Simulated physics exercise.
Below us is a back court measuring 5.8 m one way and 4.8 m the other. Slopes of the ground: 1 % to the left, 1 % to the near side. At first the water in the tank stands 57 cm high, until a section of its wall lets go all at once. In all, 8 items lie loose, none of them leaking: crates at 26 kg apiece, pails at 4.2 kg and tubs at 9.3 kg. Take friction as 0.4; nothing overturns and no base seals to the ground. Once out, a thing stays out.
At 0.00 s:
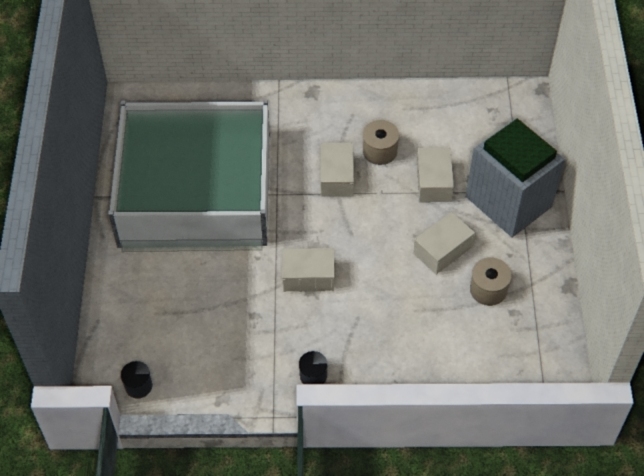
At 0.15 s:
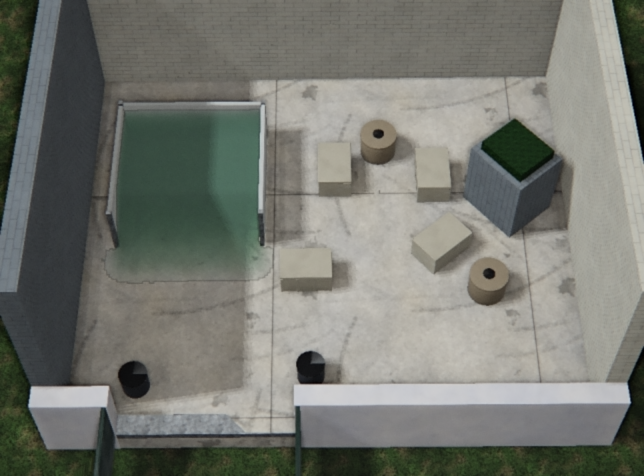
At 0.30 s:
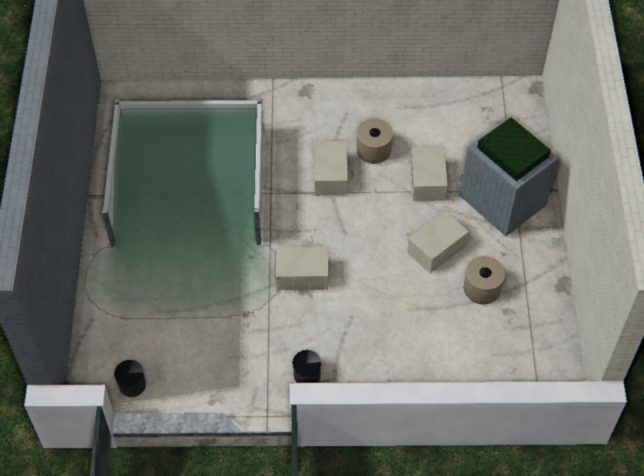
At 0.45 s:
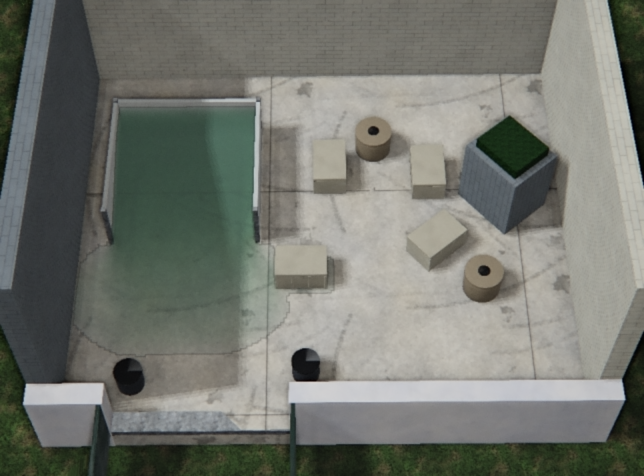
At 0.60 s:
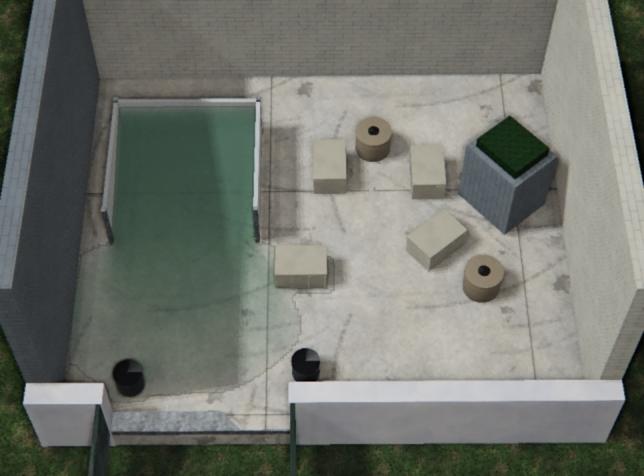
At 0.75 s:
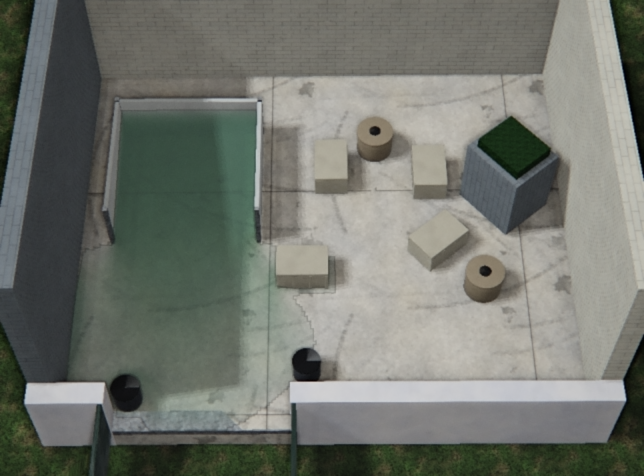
Greenish water poured out of the tank's open front and spread across the walled court toward the gap in the near wall, nudging the left black pail slightly while the crates and tubs stayed put.
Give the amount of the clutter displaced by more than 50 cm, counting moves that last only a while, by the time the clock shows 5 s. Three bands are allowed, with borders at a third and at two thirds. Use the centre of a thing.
That would be less than a third of them.
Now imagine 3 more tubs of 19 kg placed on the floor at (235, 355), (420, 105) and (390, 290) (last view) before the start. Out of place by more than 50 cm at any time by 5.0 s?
So it's gets above, then stays below, then stays below.
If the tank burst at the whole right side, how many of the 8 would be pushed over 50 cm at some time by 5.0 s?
So the tally would be 6.
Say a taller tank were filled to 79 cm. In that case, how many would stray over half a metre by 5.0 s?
Then the count would be 2.
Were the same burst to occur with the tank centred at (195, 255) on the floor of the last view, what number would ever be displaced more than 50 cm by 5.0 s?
Result: 2 of them.
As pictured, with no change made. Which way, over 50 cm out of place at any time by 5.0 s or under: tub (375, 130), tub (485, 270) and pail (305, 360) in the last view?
Well, in that order it's not reaching it, not reaching it, topping it.
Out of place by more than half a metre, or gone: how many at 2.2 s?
By then the count is 2.
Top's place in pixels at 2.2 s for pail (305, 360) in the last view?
About (411, 366), give or take.
After 1.1 s 1 of 8 are over 50 cm from their spots; 0 afloat.
After 2.2 s 2 of 8 are over 50 cm from their spots; 0 afloat.
After 3.5 s 2 of 8 are over 50 cm from their spots; 0 afloat.
After 5.0 s 2 of 8 are over 50 cm from their spots, and 2 have been at some point; 0 afloat.
